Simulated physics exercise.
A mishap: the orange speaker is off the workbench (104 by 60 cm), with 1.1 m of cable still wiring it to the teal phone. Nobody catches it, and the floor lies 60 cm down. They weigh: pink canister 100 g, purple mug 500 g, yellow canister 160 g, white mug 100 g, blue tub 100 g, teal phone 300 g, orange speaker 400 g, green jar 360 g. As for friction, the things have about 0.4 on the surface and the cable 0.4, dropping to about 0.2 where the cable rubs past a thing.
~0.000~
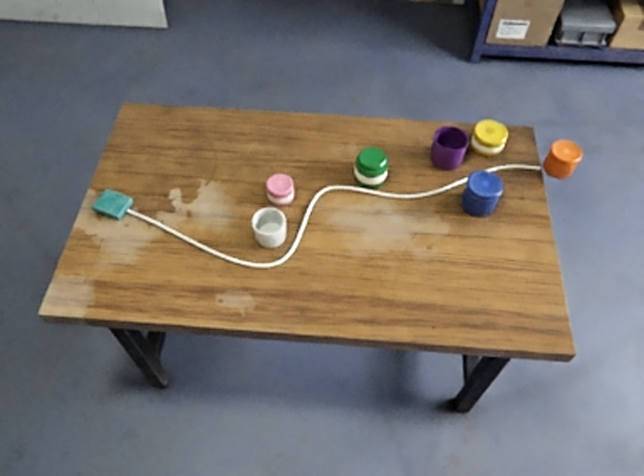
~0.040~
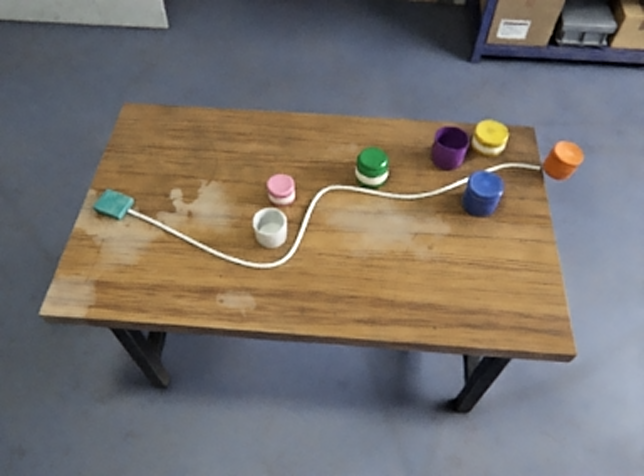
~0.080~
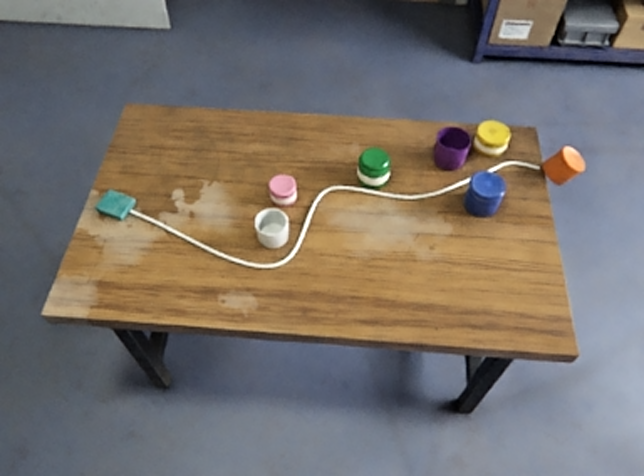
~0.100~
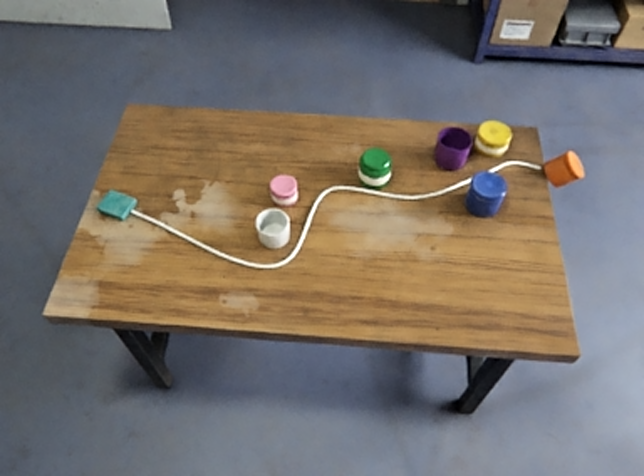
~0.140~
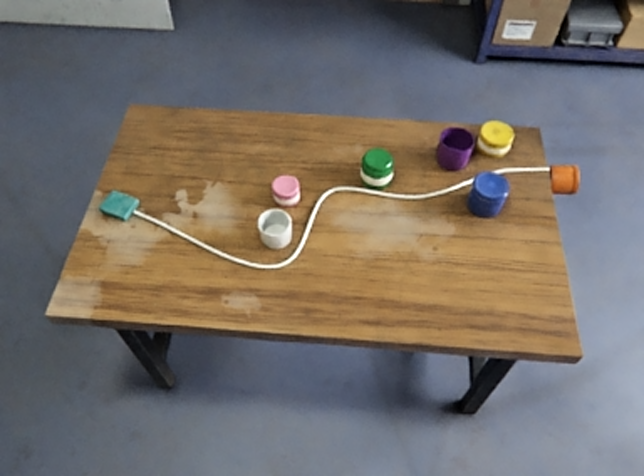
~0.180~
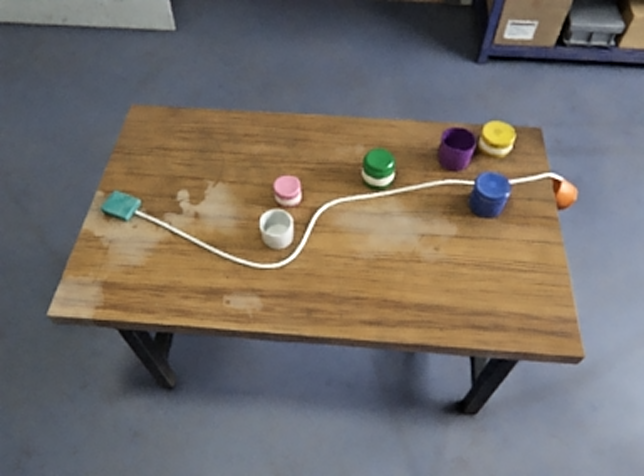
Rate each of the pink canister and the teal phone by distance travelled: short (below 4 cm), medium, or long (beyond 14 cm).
Ratings: Pink canister - medium, teal phone - long.
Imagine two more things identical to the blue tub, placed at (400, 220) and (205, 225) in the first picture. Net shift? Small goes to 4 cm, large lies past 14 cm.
Taking them in turn, the first shows only a little movement and the second shows a medium amount of movement.
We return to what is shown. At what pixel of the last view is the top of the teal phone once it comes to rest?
The top finishes roughly at pixel (261, 207) of the last view.
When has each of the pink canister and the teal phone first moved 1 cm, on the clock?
Times: Pink canister = 0.32 s, teal phone = 0.30 s.
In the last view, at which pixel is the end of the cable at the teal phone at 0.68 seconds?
Somewhere about (213, 212) in the final view.
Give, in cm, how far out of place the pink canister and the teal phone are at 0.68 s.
About: Pink canister 8 cm, teal phone 15 cm.
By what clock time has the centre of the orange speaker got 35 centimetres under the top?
Estimate: About 0.65 s.
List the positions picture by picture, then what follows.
Pink canister (280, 184); teal phone (112, 202); cable runs through (408, 197) (315, 199) (261, 266) (169, 230), in the first picture.
Orange speaker (568, 152); cable runs through (316, 199) (170, 230), in the second picture.
Orange speaker (564, 166); cable runs through (495, 169) (318, 199) (172, 231), in the third picture.
Orange speaker (564, 170); cable runs through (496, 169) (319, 199) (173, 231), in the fourth picture.
Orange speaker (563, 180); cable runs through (321, 200) (175, 231), in the fifth picture.
Pink canister (287, 185); teal phone (120, 204); cable runs through (524, 180) (428, 185) (332, 203) (269, 266) (177, 231), in the sixth picture.
After 0.4 s, the cable's tail end at (171, 215); teal phone 8 cm off its start, pink canister 7 cm off its start, white mug 11 cm off its start.
After 0.7 s, the cable's tail end at (213, 212); teal phone 17 cm off its start, pink canister 7 cm off its start, orange speaker over the edge.
After 0.9 s, the cable's tail end at (242, 211); teal phone 23 cm off its start at (224, 208), pink canister 7 cm off its start at (292, 160), white mug 12 cm off its start at (282, 178).
After 1.2 s, the cable's tail end at (276, 209); teal phone 31 cm off its start, pink canister 7 cm off its start, white mug 12 cm off its start.
After 2.4 s, the cable's tail end at (279, 209); teal phone 31 cm off its start at (261, 207), pink canister 8 cm off its start at (293, 159), white mug 12 cm off its start at (288, 178), orange speaker over the edge.
